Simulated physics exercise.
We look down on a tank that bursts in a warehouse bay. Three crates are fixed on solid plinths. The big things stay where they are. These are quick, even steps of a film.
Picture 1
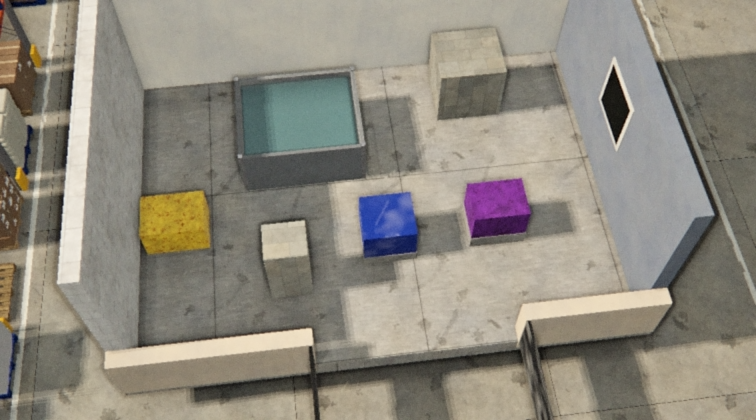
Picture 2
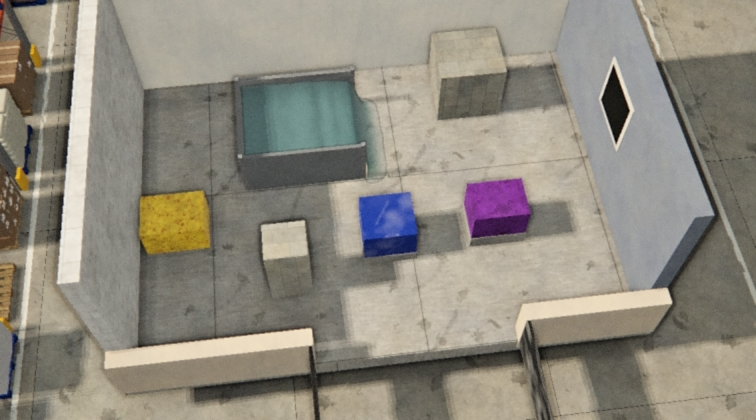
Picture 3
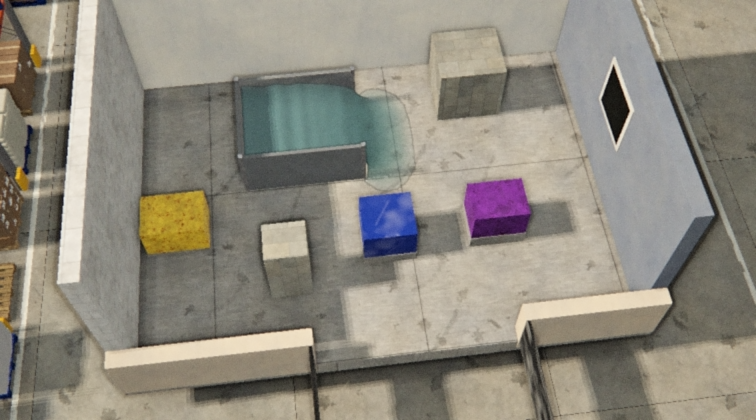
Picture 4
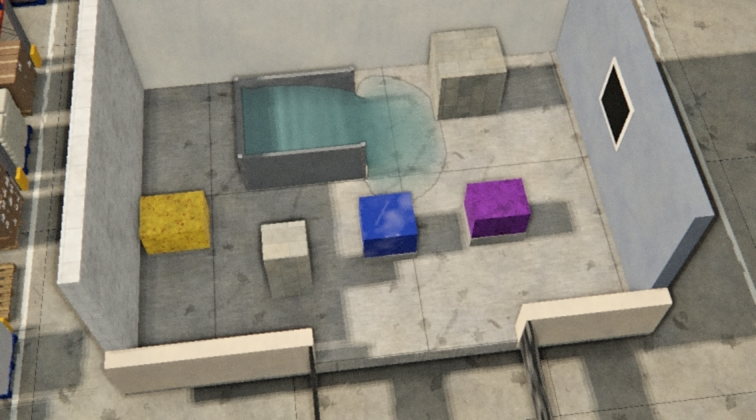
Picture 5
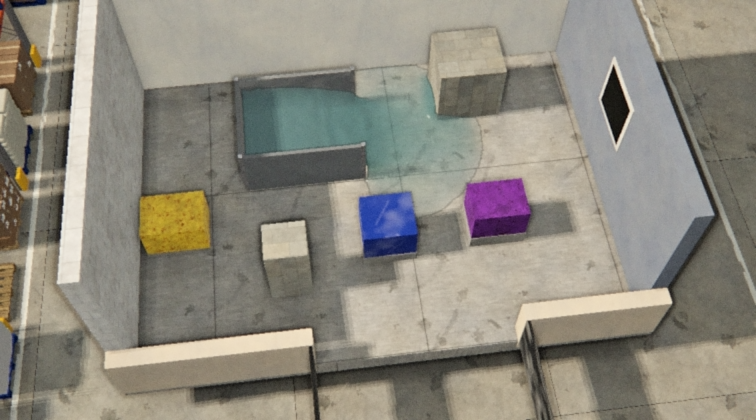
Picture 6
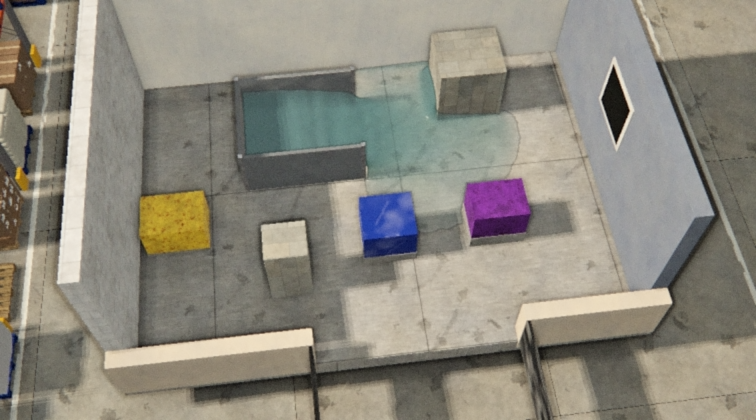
A large gray tank of teal water sat whole in a walled bay, then its right side gave way and water poured out, spreading rightward across the floor past the concrete block and behind the blue and purple boxes.
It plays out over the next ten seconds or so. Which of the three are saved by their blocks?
The blue crate keeps dry; the purple crate keeps dry; the yellow crate is soaked.
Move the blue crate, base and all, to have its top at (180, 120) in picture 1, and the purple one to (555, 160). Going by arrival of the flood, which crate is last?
The yellow-painted one.
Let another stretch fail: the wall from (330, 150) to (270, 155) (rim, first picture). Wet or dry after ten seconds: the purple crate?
My reading: Purple crate remains dry.
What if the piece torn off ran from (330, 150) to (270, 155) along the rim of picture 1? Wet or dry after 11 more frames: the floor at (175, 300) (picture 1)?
At that place: Awash.
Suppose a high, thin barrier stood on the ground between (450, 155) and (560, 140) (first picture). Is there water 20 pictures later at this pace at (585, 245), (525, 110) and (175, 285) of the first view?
One after the other: Covered, covered, free of water.
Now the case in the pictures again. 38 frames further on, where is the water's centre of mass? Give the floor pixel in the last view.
At about (426, 178).
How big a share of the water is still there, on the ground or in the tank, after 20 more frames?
I make it 98 per cent.
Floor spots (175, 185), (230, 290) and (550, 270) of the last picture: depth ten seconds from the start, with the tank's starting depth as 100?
In that order: 8, 6 and 8 per cent.
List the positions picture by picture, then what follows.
The first picture shows the tank at (299, 115) is whole and still.
In the second picture, water pours out at (356, 128) and has run to (370, 180).
In the third picture, water pours out at (356, 130) and has run to (397, 184).
In the fourth picture, the front is at (439, 167), out from the gap at (357, 132).
In the fifth picture, water pours out at (357, 132) and has run to (477, 136).
In the sixth picture, water pours out at (357, 132) and has run to (515, 141).
A moment on, water covers 30 % of the floor; the blue crate water round its plinth, the purple crate water round its plinth, the yellow crate not reached.
Next, water covers 45 % of the floor; the blue crate water round its plinth, the purple crate water round its plinth, the yellow crate not reached.
Then, water covers 55 % of the floor; the blue crate water round its plinth, the purple crate water round its plinth, the yellow crate not reached.
Later, water covers 85 % of the floor; the blue crate water round its plinth, the purple crate water round its plinth, the yellow crate water round its plinth.
In the end, water covers 100 % of the floor; the blue crate stayed above the water, the purple crate stayed above the water, the yellow crate was topped.
